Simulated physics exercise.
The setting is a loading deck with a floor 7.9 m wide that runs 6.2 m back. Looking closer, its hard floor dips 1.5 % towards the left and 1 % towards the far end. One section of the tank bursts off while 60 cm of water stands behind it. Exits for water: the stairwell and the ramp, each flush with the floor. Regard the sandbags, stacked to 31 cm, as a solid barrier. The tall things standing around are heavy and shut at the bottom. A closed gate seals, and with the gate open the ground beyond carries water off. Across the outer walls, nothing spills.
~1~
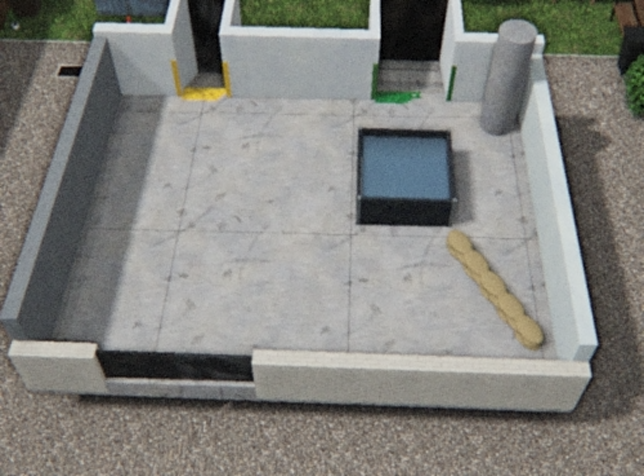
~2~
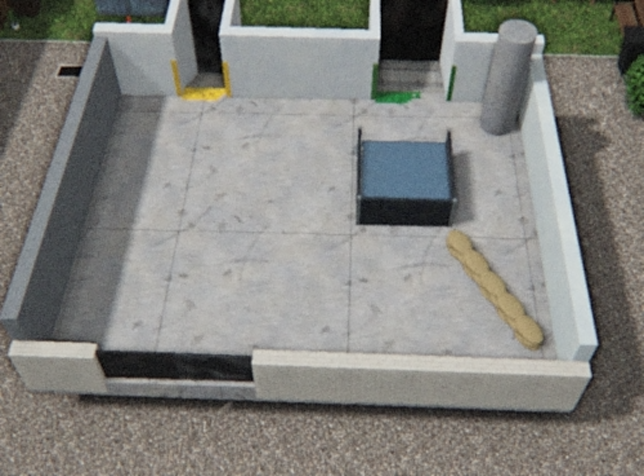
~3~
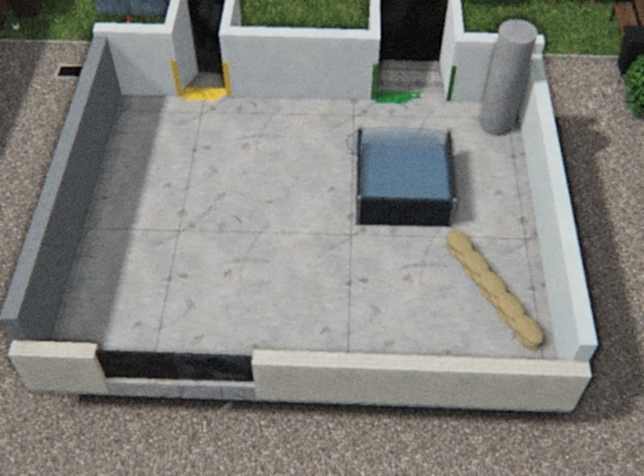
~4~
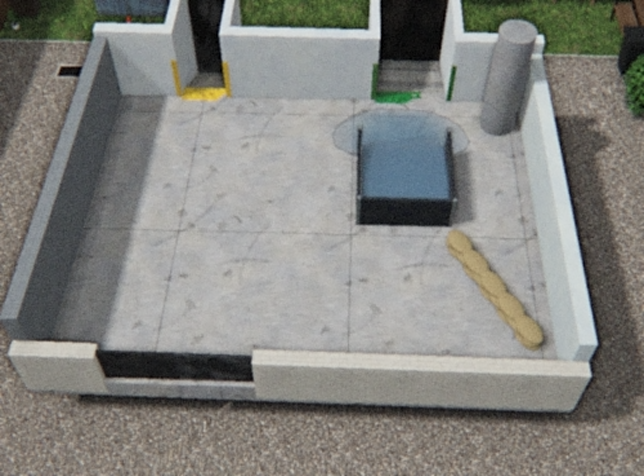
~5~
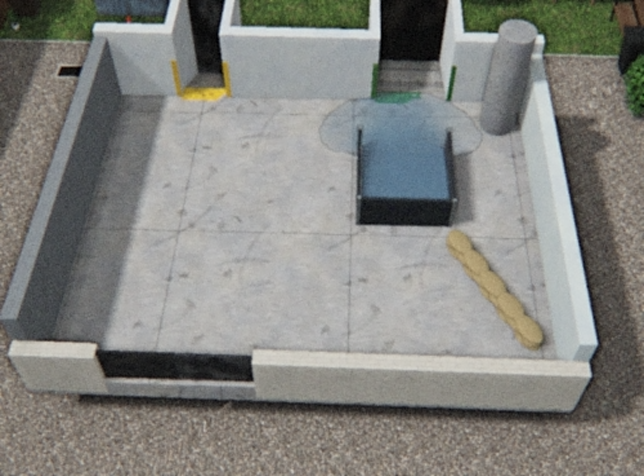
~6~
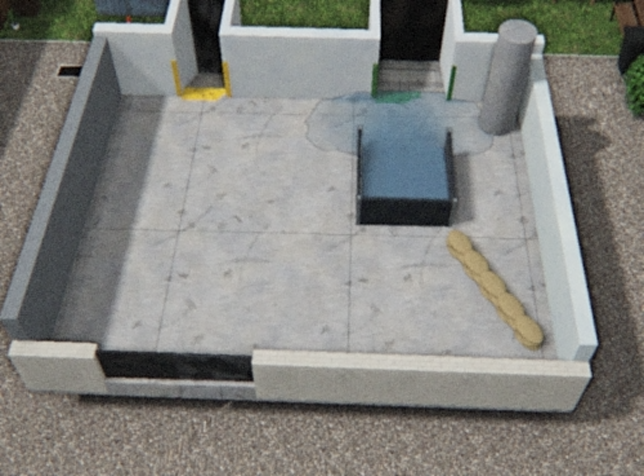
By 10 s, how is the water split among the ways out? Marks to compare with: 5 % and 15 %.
Gateway - under 5 % of the total. Stairwell (marked yellow) - under 5 % of the total. Basement ramp (marked green) - above 15 % of the total.
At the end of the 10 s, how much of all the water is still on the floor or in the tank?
I'd put it at some 38 percent still there.
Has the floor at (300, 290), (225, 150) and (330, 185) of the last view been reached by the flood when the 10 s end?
Going through the three points: Not yet touched, then awash, then not yet touched.
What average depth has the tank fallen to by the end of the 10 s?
Some 1 cm on average.
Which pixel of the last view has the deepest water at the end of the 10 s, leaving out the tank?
It's at about (122, 99) in the last picture.
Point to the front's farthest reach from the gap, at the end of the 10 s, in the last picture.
That lands around (44, 367) in the last picture.
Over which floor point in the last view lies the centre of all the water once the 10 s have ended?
At about (240, 177).
A moment later water covers 10 % of the floor and is deepest (34 cm) near (373, 103); gone so far, the gateway 0 %, the stairwell (marked yellow) 0 %, the basement ramp (marked green) 16 %.
Soon after water covers 15 % of the floor and is deepest (24 cm) near (373, 103); gone so far, the gateway 0 %, the stairwell (marked yellow) 0 %, the basement ramp (marked green) 33 %.
Next water covers 30 % of the floor and is deepest (14 cm) near (510, 106); gone so far, the gateway 0 %, the stairwell (marked yellow) 0 %, the basement ramp (marked green) 46 %.
Later on water covers 35 % of the floor and is deepest (8 cm) near (122, 99); gone so far, the gateway 0 %, the stairwell (marked yellow) 1 %, the basement ramp (marked green) 55 %.
At the end water covers 40 % of the floor and is deepest (6 cm) near (122, 99); gone so far, the gateway 0 %, the stairwell (marked yellow) 2 %, the basement ramp (marked green) 60 %.
